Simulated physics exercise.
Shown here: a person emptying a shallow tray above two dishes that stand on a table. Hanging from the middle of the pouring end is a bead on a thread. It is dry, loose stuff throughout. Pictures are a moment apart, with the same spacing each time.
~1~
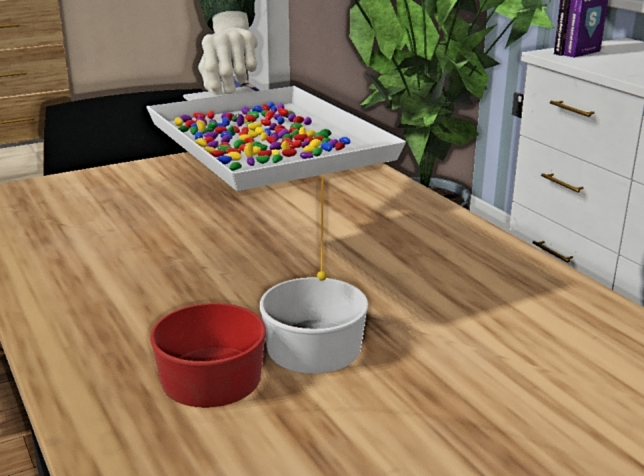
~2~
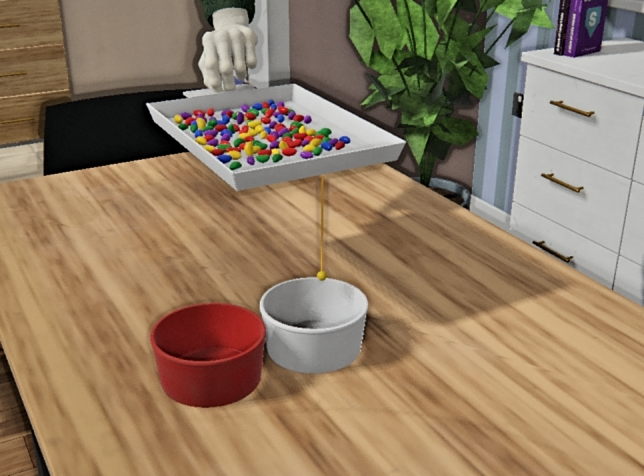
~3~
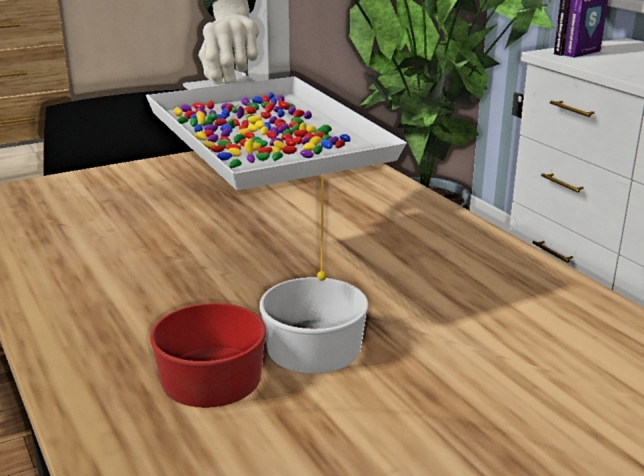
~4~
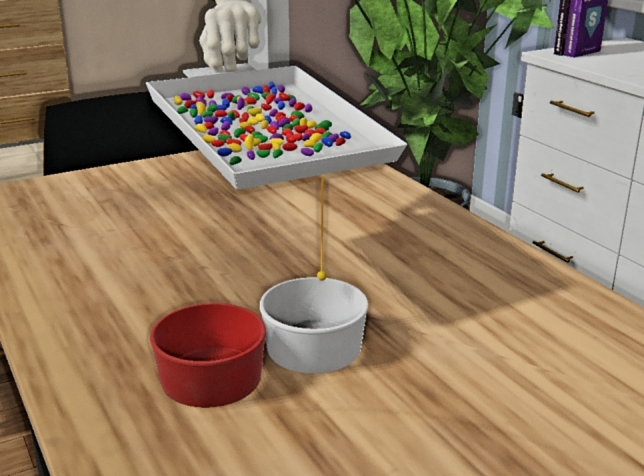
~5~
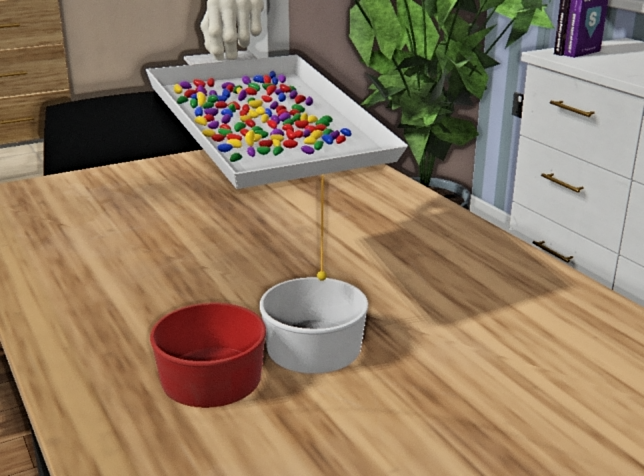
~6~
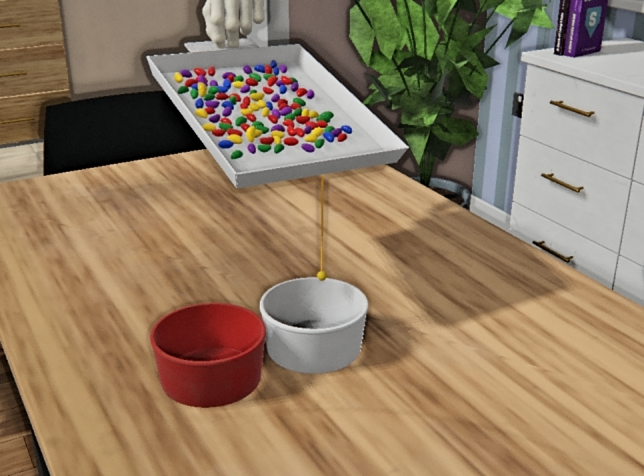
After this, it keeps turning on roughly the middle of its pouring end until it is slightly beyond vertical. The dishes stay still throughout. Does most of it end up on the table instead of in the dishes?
Yes, most of it lands on the table.
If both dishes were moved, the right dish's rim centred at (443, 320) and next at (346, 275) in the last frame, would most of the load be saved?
Result, first place: Not as much as half; second place: Not as much as half.
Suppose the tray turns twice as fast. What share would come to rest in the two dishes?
That comes out at roughly 20 per cent.
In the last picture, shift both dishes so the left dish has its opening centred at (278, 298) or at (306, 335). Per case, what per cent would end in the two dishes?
20 %, then 80 %.
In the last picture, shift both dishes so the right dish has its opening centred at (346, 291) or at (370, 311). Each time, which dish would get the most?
First try, the dish to the right; second try, the dish to the right.
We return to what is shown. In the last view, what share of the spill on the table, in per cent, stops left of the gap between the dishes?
Near 10 in a hundred.
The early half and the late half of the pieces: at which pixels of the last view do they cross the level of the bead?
Near (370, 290) and later near (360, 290).
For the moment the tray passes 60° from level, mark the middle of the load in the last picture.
The middle of the pieces shows up near (323, 146).
Soon, tray tipped steeply; nearly all on the tray; a stray few in the air.
A while on, tray tipped right over; about a quarter on the tray; a small part in the right dish; about a quarter outside both; about a third in the air.
Towards the end, tray tipped past a quarter turn; about a third in the right dish; about two thirds outside both.
Finally, tray tipped past a quarter turn; none in the left dish; about a third in the right dish; about two thirds outside both.
